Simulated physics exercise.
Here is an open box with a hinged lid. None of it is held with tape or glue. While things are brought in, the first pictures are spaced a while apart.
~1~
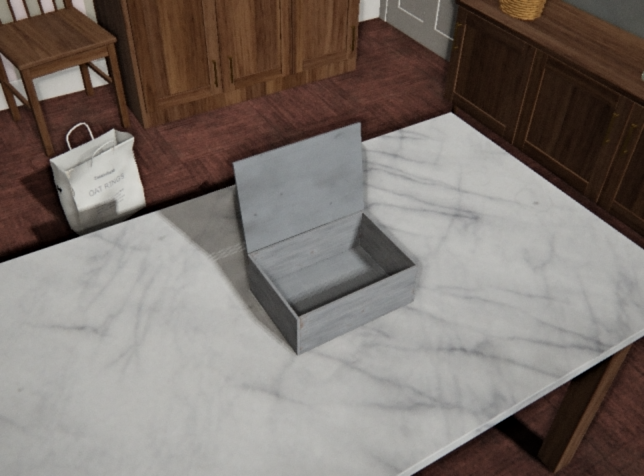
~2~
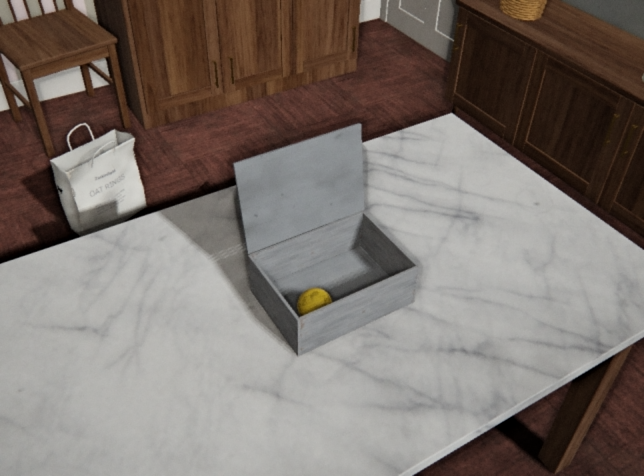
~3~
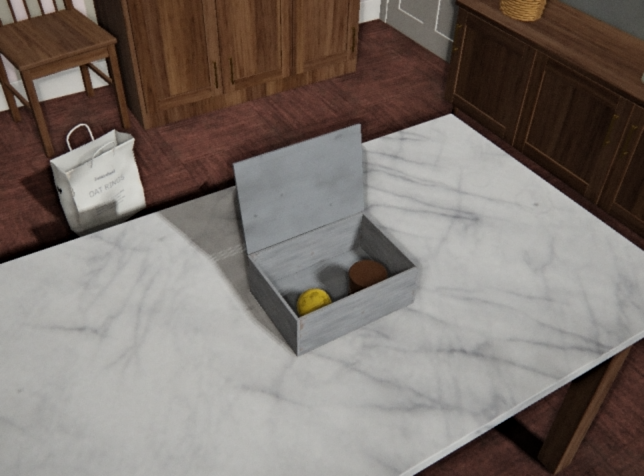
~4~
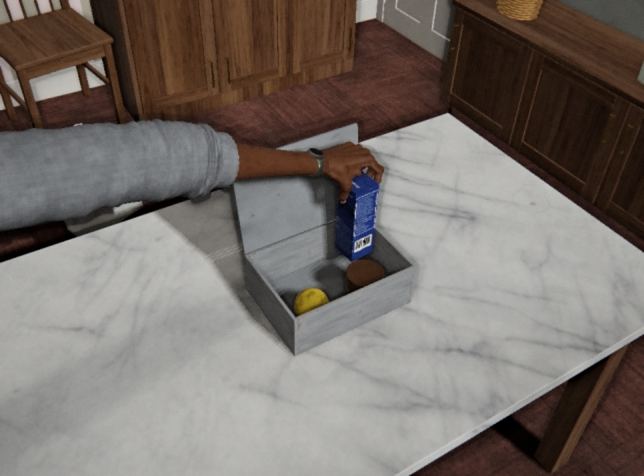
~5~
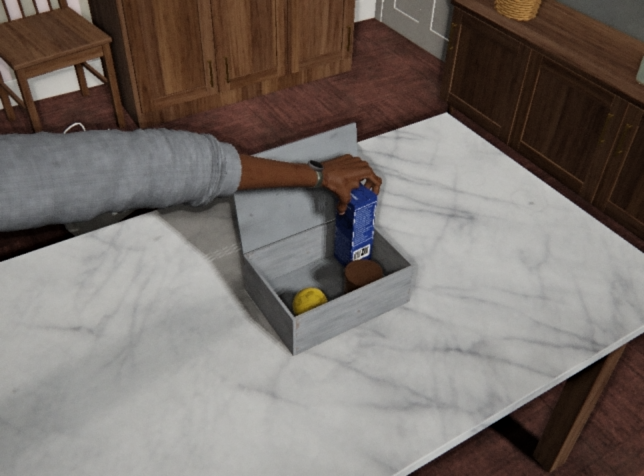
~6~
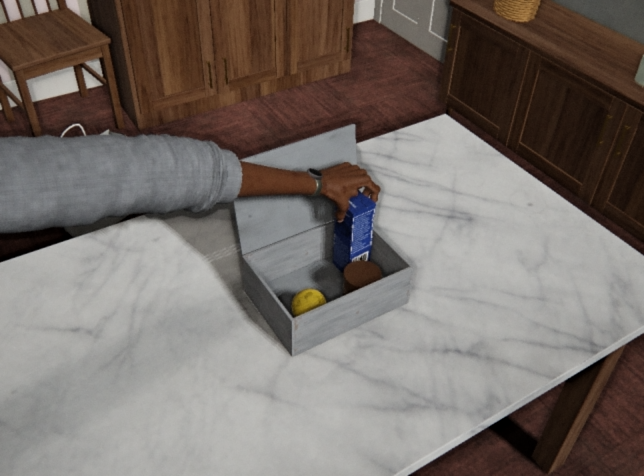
The clip shows an open gray box on a marble table; a yellow object appears inside, then a round brown one, and a hand reaching in from the left lowers a blue carton slightly into the back of the box.
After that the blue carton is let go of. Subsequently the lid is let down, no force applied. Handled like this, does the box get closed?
Pretty clearly the lid won't lie closed.
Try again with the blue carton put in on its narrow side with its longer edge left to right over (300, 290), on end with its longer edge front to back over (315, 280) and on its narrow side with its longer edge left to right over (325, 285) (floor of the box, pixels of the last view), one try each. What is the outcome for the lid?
Attempt one, it settles down; attempt two, it is left gaping; attempt three, it settles down.
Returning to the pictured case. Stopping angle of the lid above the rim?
Near 30° up from the rim.
Then, 1.80 s on from there, lid 70° above the rim; blue carton turned 3° from how it was put near (354, 236).
Then, 2.50 s on from there, lid 37° above the rim; blue carton turned 34° from how it was put near (363, 248).
In the end, lid 31° above the rim; toppled in the box, blue carton; the other 2 unmoved. At the end, from the last picture's camera, blue carton near (363, 249).
